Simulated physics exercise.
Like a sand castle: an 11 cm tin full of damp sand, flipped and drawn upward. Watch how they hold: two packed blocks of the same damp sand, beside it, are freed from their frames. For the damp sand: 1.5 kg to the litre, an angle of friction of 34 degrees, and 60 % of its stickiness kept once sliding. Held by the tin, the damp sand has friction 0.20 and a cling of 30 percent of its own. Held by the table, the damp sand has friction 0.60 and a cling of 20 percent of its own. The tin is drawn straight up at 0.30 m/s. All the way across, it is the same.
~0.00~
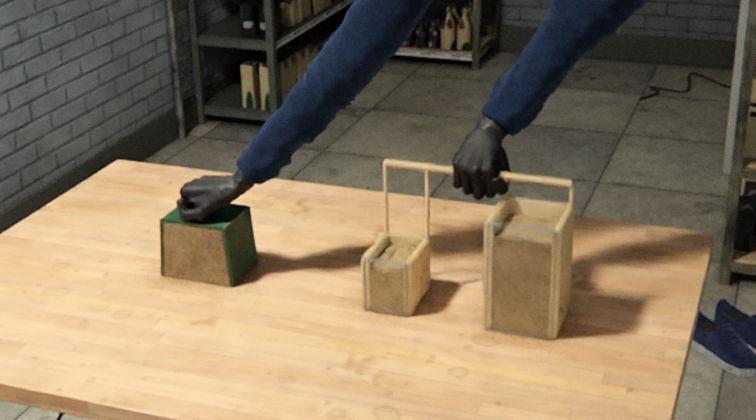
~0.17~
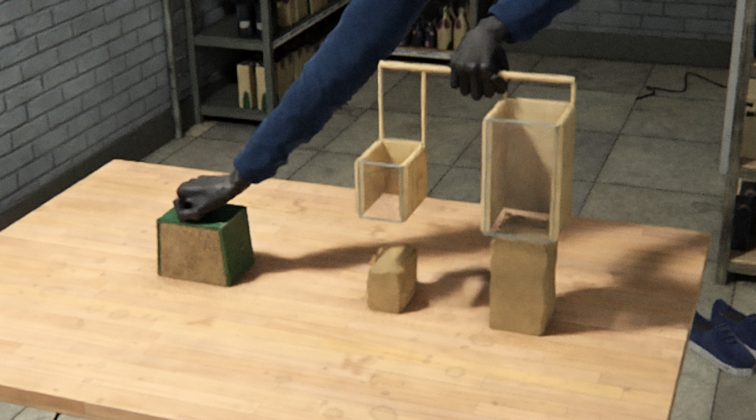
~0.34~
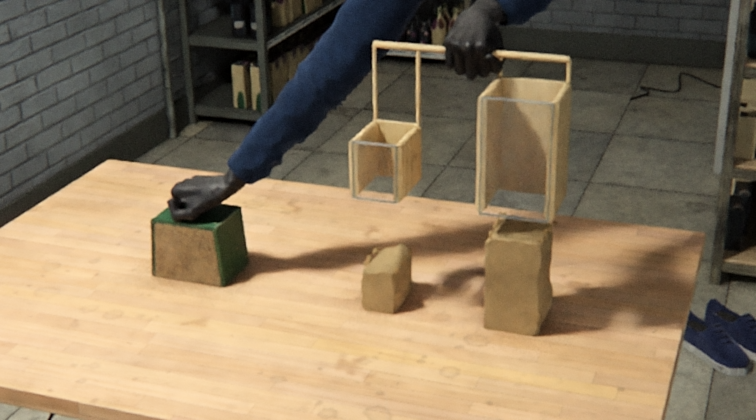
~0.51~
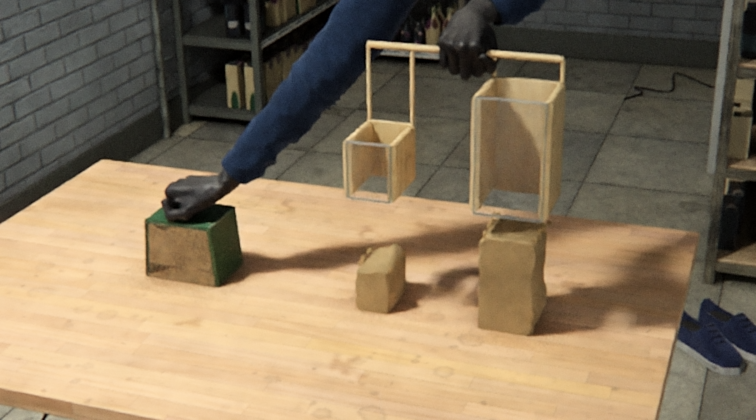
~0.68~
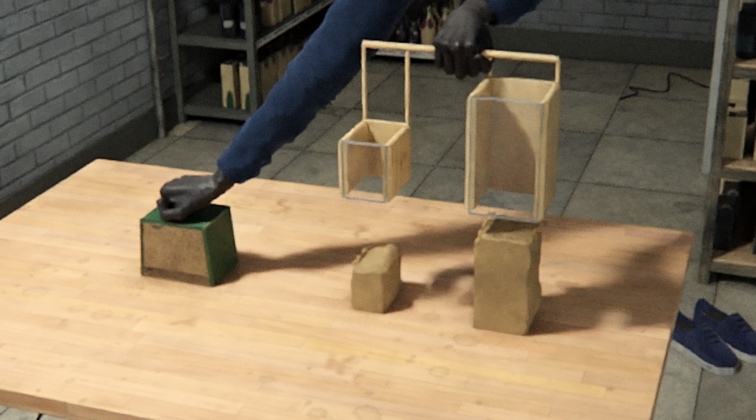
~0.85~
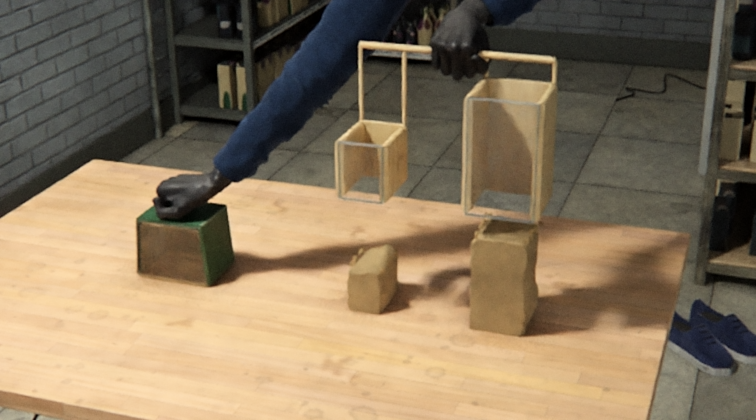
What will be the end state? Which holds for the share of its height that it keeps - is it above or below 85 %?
Of the two, above.
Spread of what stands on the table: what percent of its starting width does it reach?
Near 100 % by the end.
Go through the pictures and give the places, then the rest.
The first frame shows top corner of the tin at (163, 223), not yet moved; top of the damp sand at (197, 228); blocks stand 8.4 cm, 18 cm (left to right).
The second frame shows top corner of the tin at (160, 223), not yet moved; top of the damp sand at (193, 228); blocks stand 8.3 cm, 18 cm (left to right).
The third frame shows top corner of the tin at (154, 223), not yet moved; top of the damp sand at (188, 229); blocks stand 8.3 cm, 18 cm (left to right).
The fourth frame shows top corner of the tin at (148, 223), not yet moved; top of the damp sand at (182, 229); blocks stand 8.3 cm, 18 cm (left to right).
The fifth frame shows top corner of the tin at (143, 223), not yet moved; top of the damp sand at (177, 228); blocks stand 8.3 cm, 18 cm (left to right).
The sixth frame shows top corner of the tin at (140, 221), moved 4 mm; top of the damp sand at (158, 226); blocks stand 8.3 cm, 18 cm (left to right).
After 1.10 s, the tin is up by 7.5 cm.
After 1.39 s, the tin is up by 16 cm; what stands on the table is 99 % of the tin's depth.
After 1.69 s, the tin is up by 23 cm; what stands on the table is 99 % of the tin's depth.
After 1.98 s, the tin is up by 23 cm; what stands on the table is 99 % of the tin's depth.
After 2.08 s, at the end, the tin is up by 23 cm; what stands on the table is 99 % of the tin's depth.
